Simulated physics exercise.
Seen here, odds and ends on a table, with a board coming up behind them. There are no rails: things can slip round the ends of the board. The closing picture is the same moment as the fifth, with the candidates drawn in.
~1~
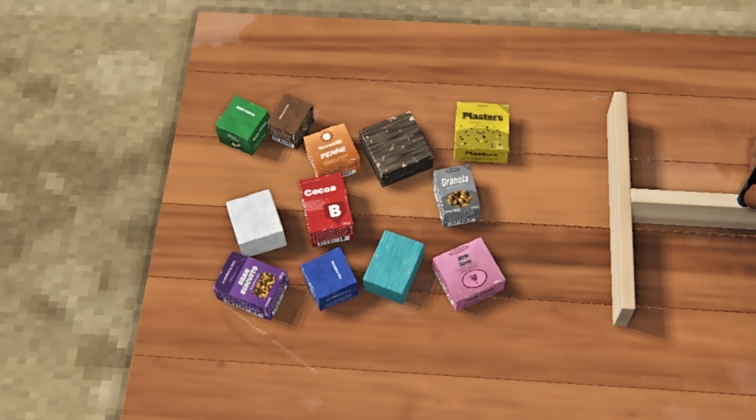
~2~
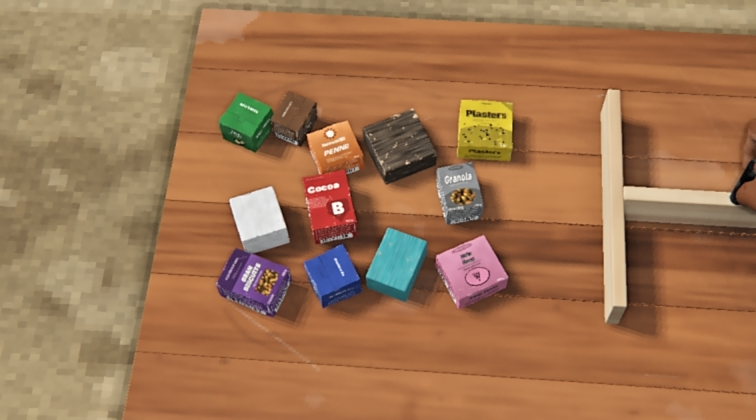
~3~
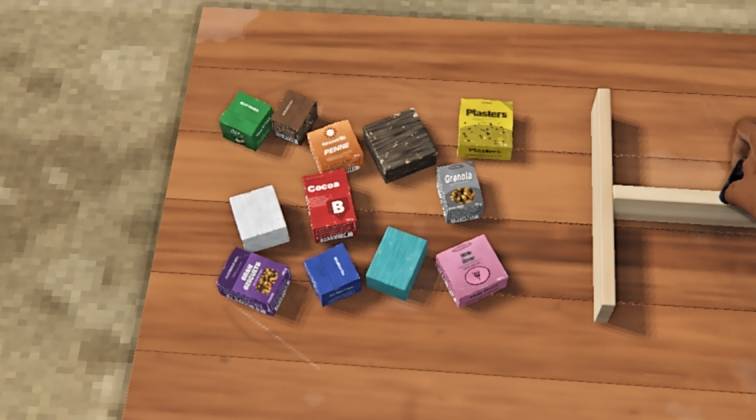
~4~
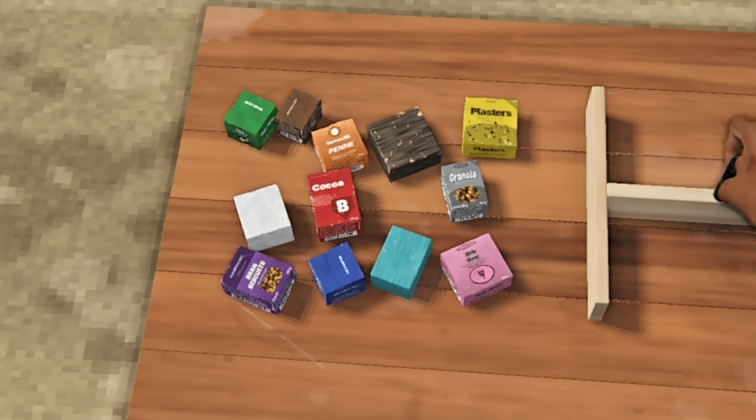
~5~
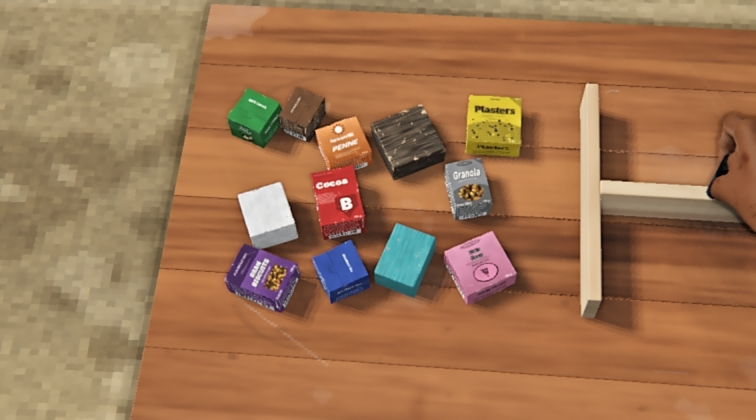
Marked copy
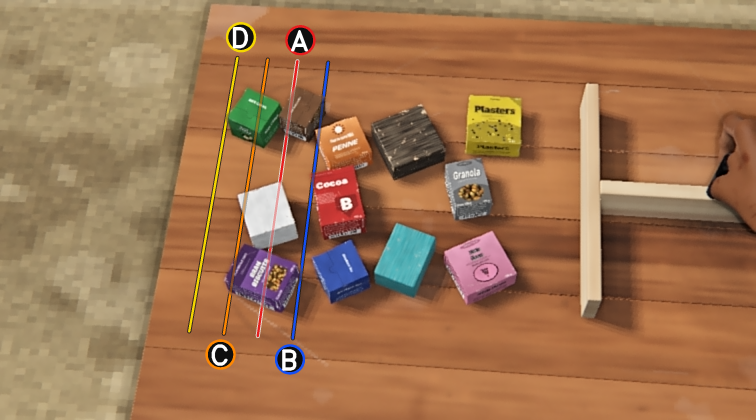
A reddish-brown wooden table above a mottled, sandy-coloured floor is seen from high above, its left edge in view. Small packets and blocks in green, brown, orange, black, yellow, white, red, grey, purple, blue, turquoise and pink sit loosely grouped left of a pale T-shaped wooden pusher. A hand at the right edge slides the pusher slowly leftward, the objects stay unmoved on the table, and the view shifts very slightly.
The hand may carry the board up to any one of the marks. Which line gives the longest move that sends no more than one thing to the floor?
It should halt at B.
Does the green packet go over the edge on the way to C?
Yes.
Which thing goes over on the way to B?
It is the purple box.
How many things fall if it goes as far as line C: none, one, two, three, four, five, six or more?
By then, six or more.
On the marked copy, A at (279, 189); B at (312, 191); C at (247, 187); D at (215, 186).
Following B. Soon after the start, board (492, 180); yellow box (460, 124); black block (402, 144).
Later, board (391, 174); purple box (203, 278); green packet (247, 115).
In the end, board (314, 169); purple box over the edge; blue packet (176, 282); one fallen.
As for the rest, A drops three; C drops six; D drops eight.
